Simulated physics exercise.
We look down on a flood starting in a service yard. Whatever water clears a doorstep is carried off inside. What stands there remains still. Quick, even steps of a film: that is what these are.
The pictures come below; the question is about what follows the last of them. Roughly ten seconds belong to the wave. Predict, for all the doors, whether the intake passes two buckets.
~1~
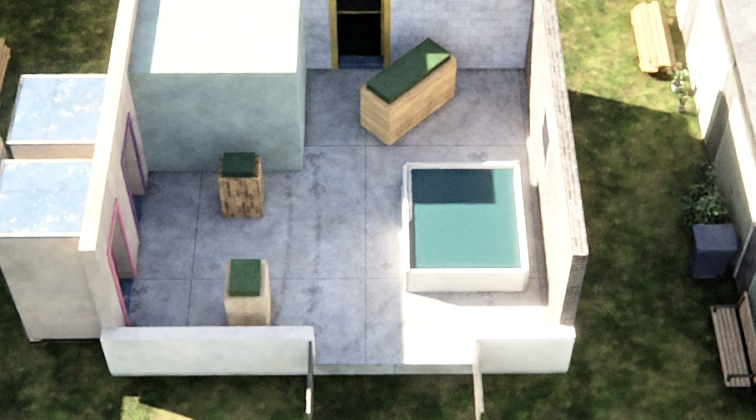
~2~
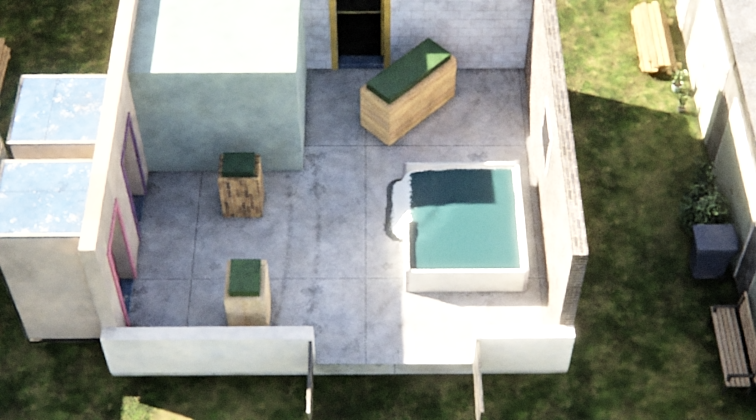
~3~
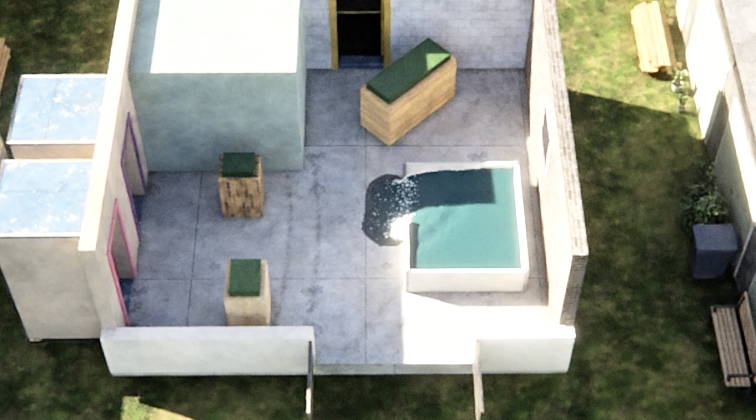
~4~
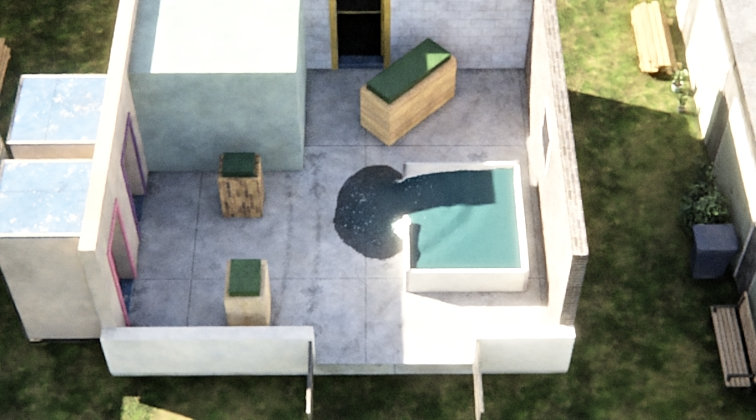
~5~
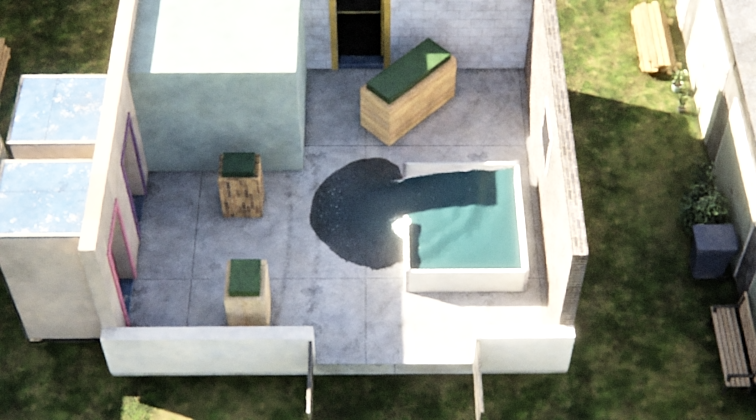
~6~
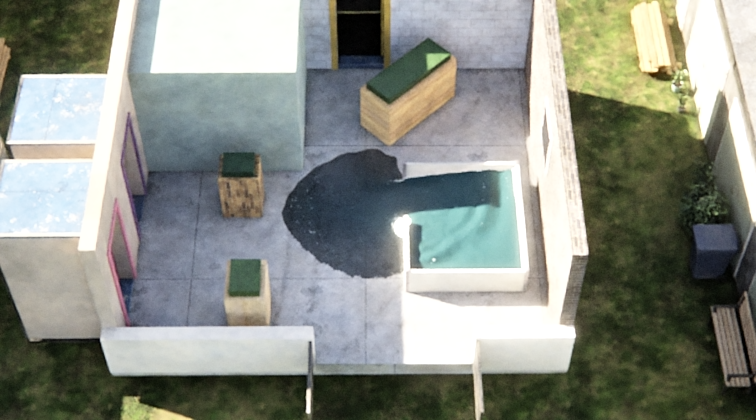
One by one: The pink door ends up above the line; the purple door ends up above the line; the yellow door ends up at or below the line.
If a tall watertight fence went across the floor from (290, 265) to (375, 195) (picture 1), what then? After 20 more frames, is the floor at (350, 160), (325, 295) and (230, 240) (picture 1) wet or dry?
Lab note - spot 1 inundated, spot 2 inundated, spot 3 parched.
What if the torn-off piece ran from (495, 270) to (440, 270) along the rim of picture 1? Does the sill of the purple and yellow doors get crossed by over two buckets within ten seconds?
Door by door - purple does not exceed it; yellow does not exceed it.
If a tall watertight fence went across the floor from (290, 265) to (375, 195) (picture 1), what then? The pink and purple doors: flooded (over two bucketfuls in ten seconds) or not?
The pink door falls short, and the purple door falls short.
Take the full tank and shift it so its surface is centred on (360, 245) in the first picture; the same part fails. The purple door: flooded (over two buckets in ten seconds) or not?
Purple: Above.
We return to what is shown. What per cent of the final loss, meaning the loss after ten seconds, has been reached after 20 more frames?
Around 15 per cent.
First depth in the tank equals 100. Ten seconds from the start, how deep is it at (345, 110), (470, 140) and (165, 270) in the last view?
Around 12, 2 and 16 percent, in that order.
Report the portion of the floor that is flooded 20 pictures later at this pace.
My guess is around 55 in a hundred.
A moment on, water covers 25 % of the floor; the pink door not reached, the purple door not reached, the yellow door not reached.
Next, water covers 40 % of the floor; the pink door not reached, the purple door not reached, the yellow door not reached.
Then, water covers 55 % of the floor; the pink door over two buckets in, the purple door under two buckets in, the yellow door wet at the sill, nothing in.
Later, water covers 60 % of the floor; the pink door far over two buckets in, the purple door over two buckets in, the yellow door under two buckets in.
In the end, water covers 85 % of the floor; the pink door far over two buckets in, the purple door over two buckets in, the yellow door under two buckets in.
